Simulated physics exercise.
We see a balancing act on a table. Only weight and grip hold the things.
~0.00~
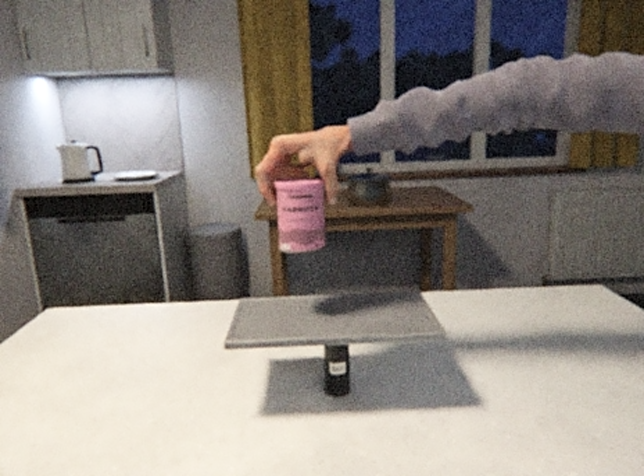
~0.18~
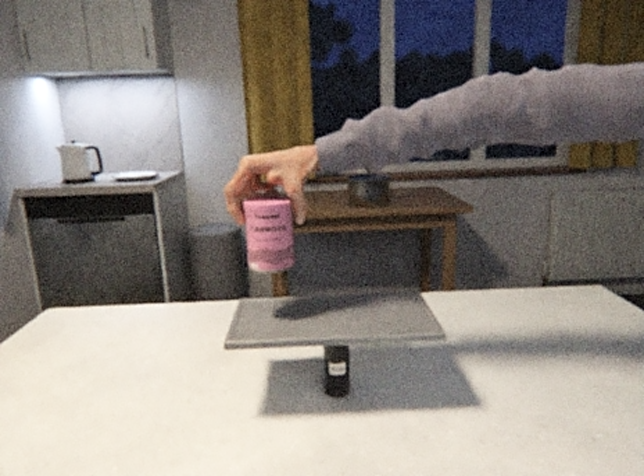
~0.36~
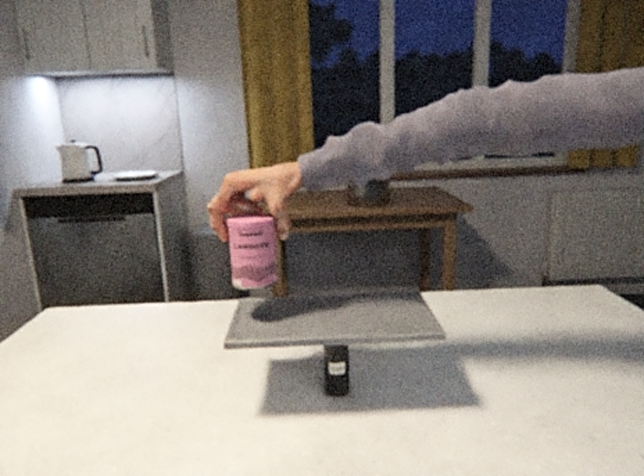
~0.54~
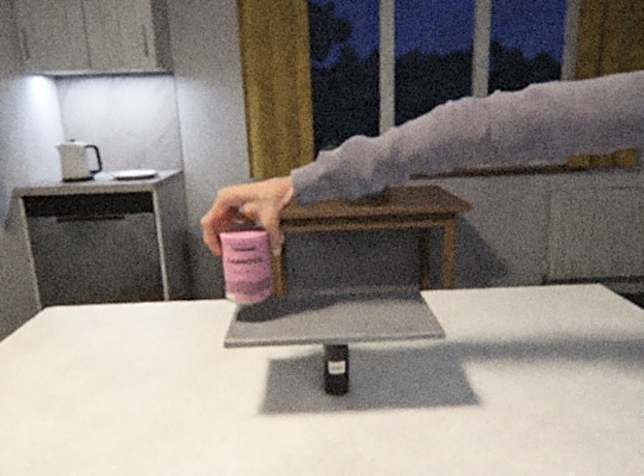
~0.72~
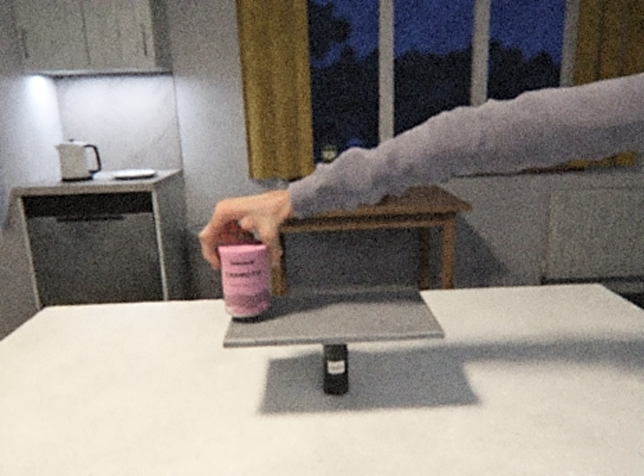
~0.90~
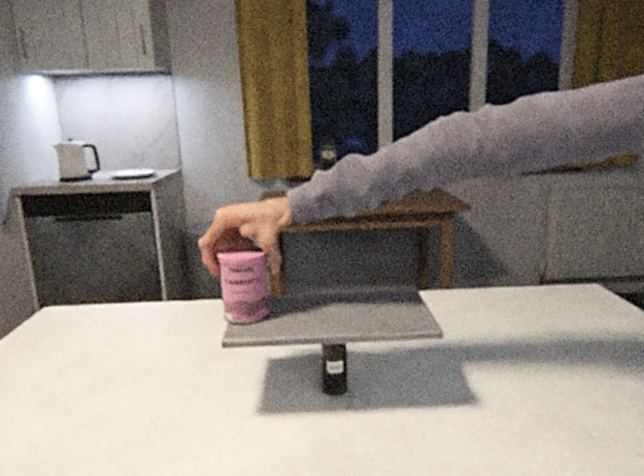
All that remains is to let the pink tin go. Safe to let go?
In the end the stack comes apart.
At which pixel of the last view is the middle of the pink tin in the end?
Near (191, 374).
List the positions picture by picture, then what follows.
The first picture shows on its way; pink tin (301, 215); grey lid (333, 317).
The second picture shows on its way; pink tin (270, 234); grey lid (332, 318).
The third picture shows on its way; pink tin (254, 250); grey lid (332, 317).
The fourth picture shows on its way; pink tin (247, 265); grey lid (332, 316).
The fifth picture shows on its way; pink tin (245, 277); grey lid (331, 316).
The sixth picture shows in place under the hand; pink tin (245, 284); grey lid (330, 316).
After 1.30 s, pink tin now fallen; grey lid tipped 58° from how it was.
After 1.60 s, grey lid now fallen; black shaker on its side.
By the end (2.0 s), fallen, grey lid, pink tin and black shaker. Seen from the same camera at the end, pink tin near (190, 374). The stack gives way.
